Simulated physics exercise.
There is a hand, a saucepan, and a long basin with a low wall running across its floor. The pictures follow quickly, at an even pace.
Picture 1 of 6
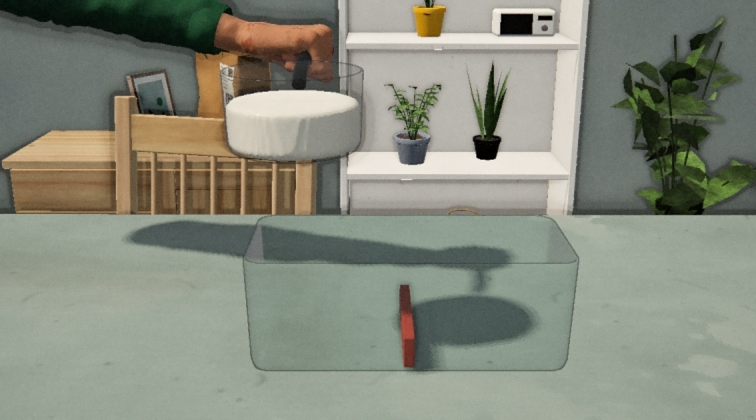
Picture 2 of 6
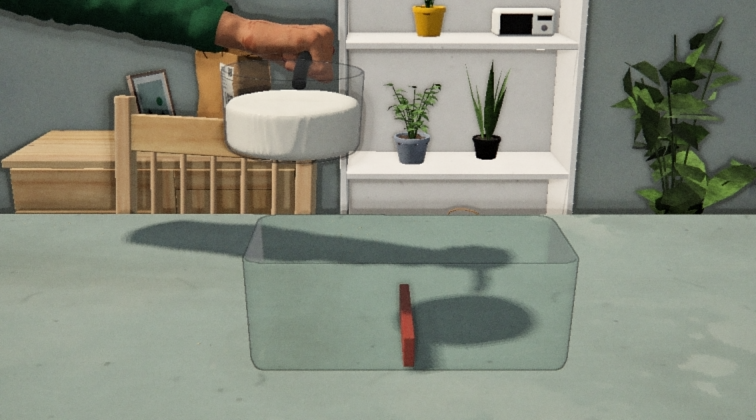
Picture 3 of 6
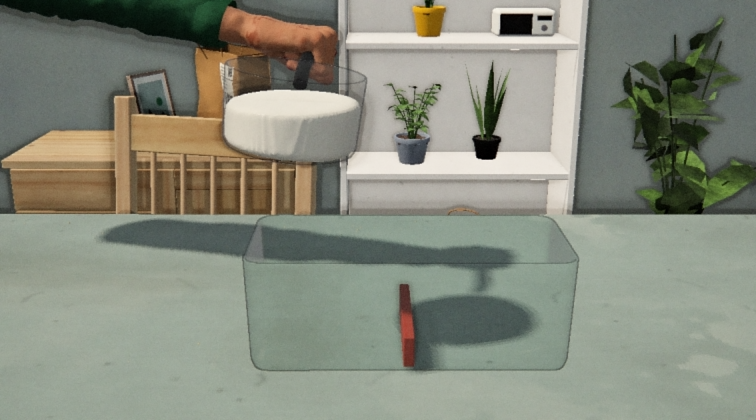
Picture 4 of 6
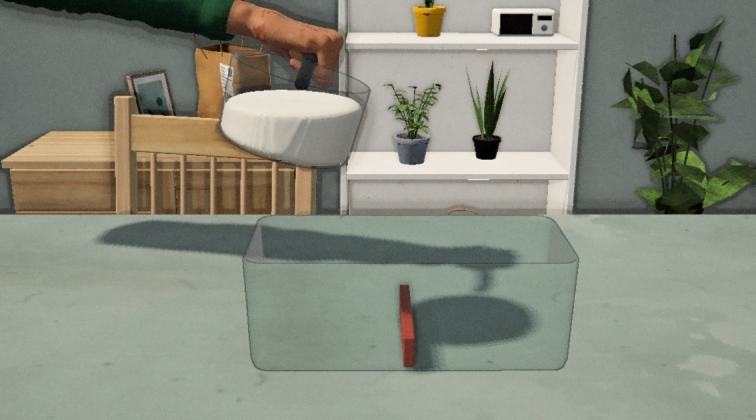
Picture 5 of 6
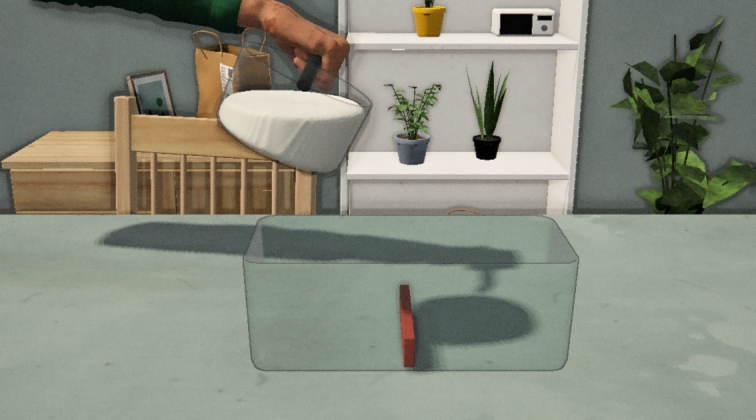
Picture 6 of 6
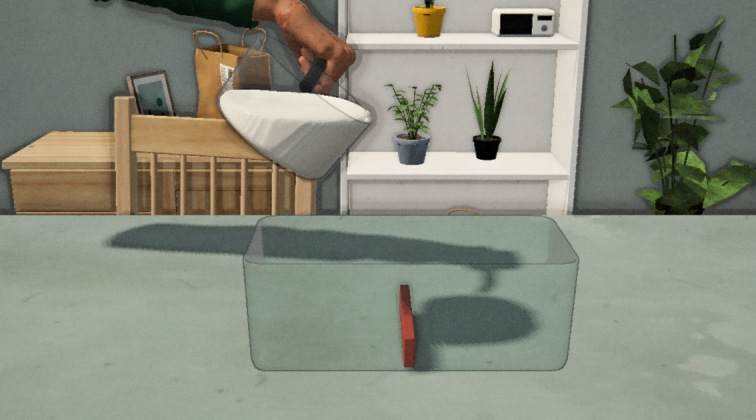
A hand held a clear container of white liquid above and to the left of a long glass basin with a low red wall inside, then steadily tilted it toward the right.
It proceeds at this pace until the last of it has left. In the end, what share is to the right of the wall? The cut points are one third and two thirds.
Sits mid-range.
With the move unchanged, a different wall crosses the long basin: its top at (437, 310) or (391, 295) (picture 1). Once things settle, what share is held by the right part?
Well, it's close to 10 per cent for the first one, then 70 per cent for the other.
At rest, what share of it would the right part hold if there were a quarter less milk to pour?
About 35 in a hundred.
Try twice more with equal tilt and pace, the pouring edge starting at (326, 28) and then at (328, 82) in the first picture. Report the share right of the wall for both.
About 15 per cent, then about 10 per cent.
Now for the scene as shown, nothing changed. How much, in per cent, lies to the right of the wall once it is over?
Roughly 45 per cent.
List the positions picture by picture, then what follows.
In the first picture, tilt 0°; pouring edge (362, 72); surface from (228, 102) to (359, 102); the long basin's rim runs from (252, 239) to (565, 240); the wall's top is at (407, 311).
In the second picture, tilt 2°; pouring edge (363, 74); surface from (228, 101) to (359, 102).
In the third picture, tilt 7°; pouring edge (366, 81); surface from (227, 101) to (360, 103).
In the fourth picture, tilt 15°; pouring edge (369, 92); surface from (227, 100) to (362, 105).
In the fifth picture, tilt 26°; pouring edge (371, 106); surface from (225, 99) to (365, 107).
In the sixth picture, tilt 38°; pouring edge (370, 123); surface from (221, 94) to (368, 111).
A moment on, the saucepan is tipped on its side and 34 per cent is still to pour, 5 is left of the wall and 17 right of it.
Next, the saucepan is tipped right over and 10 per cent is still to pour, 33 is left of the wall and 49 right of it.
Then the saucepan is tipped right over and 2 per cent is still to pour, 47 is left of the wall and 47 right of it.
Later the saucepan is tipped right over and 0 per cent is still to pour, 51 is left of the wall and 47 right of it.
In the end 51 per cent lies left of the wall, 47 right of it and 1 outside.
